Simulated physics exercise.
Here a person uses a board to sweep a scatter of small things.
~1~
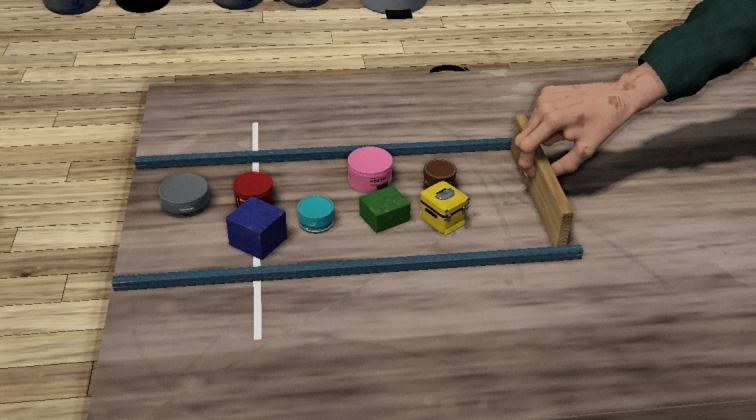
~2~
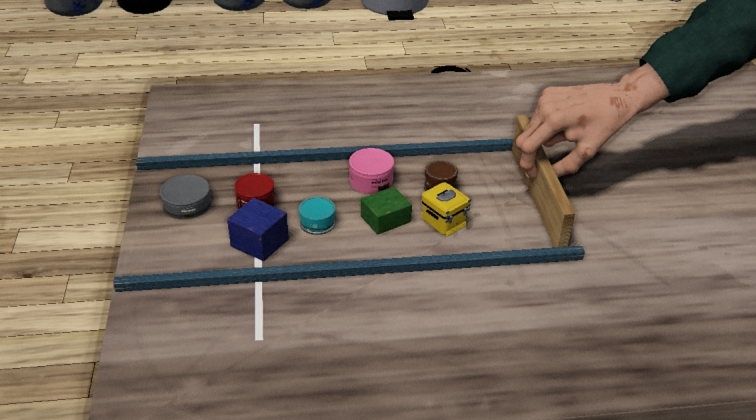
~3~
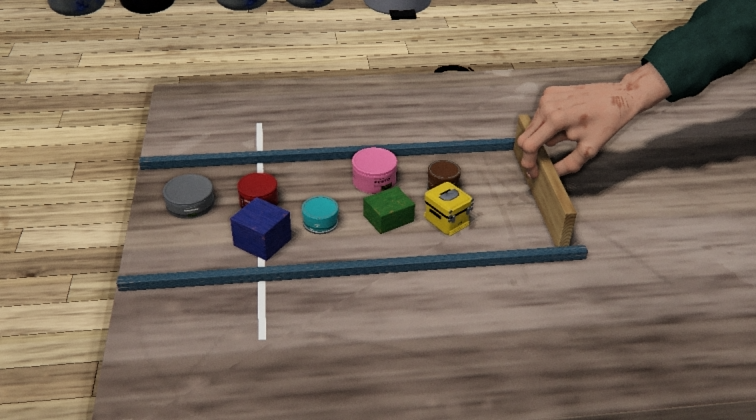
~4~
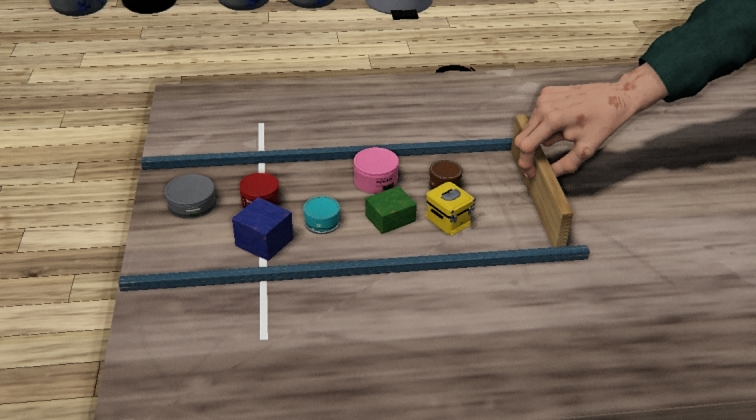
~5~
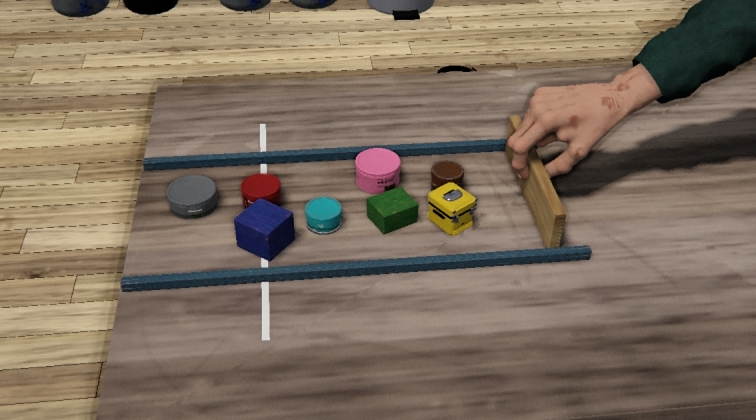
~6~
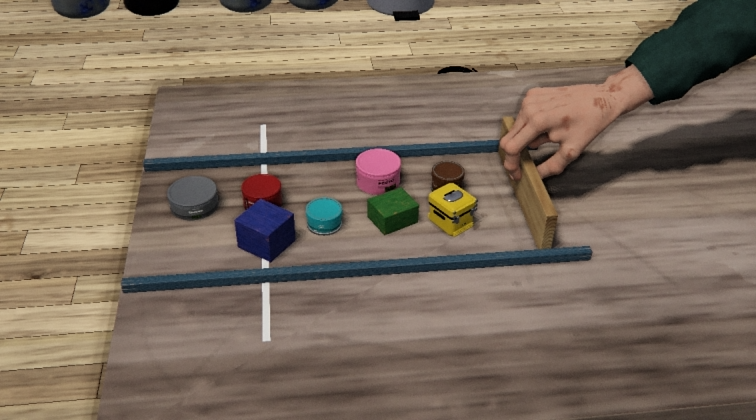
On a wooden tabletop, a hand holds a board upright, then slides it slightly left toward still, scattered colourful tubs and blocks.
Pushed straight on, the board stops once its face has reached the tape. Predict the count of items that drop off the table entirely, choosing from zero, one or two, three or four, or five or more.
The number going over the end will be nothing at all.
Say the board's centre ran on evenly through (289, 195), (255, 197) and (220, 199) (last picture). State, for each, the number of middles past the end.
Counts: 0, 0, 2.
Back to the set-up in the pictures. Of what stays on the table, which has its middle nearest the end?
Answer: The grey tub.
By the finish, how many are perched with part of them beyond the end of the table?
The number would be 0.
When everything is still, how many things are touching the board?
Total: 4.
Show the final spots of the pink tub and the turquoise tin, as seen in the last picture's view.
You'll see the pink tub at (242, 169), with the turquoise tin at (172, 223).
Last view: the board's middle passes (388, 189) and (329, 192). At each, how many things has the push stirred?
Counts: 5 and 7.
A little later, none off yet; grey tub at rest near (193, 198); red tub at rest near (262, 195); blue block at rest near (266, 230).
Next, none off yet; grey tub at rest near (193, 198); red tub at rest near (260, 194); blue block shifted a little near (250, 237).
When it is over, the number that fall off is zero.
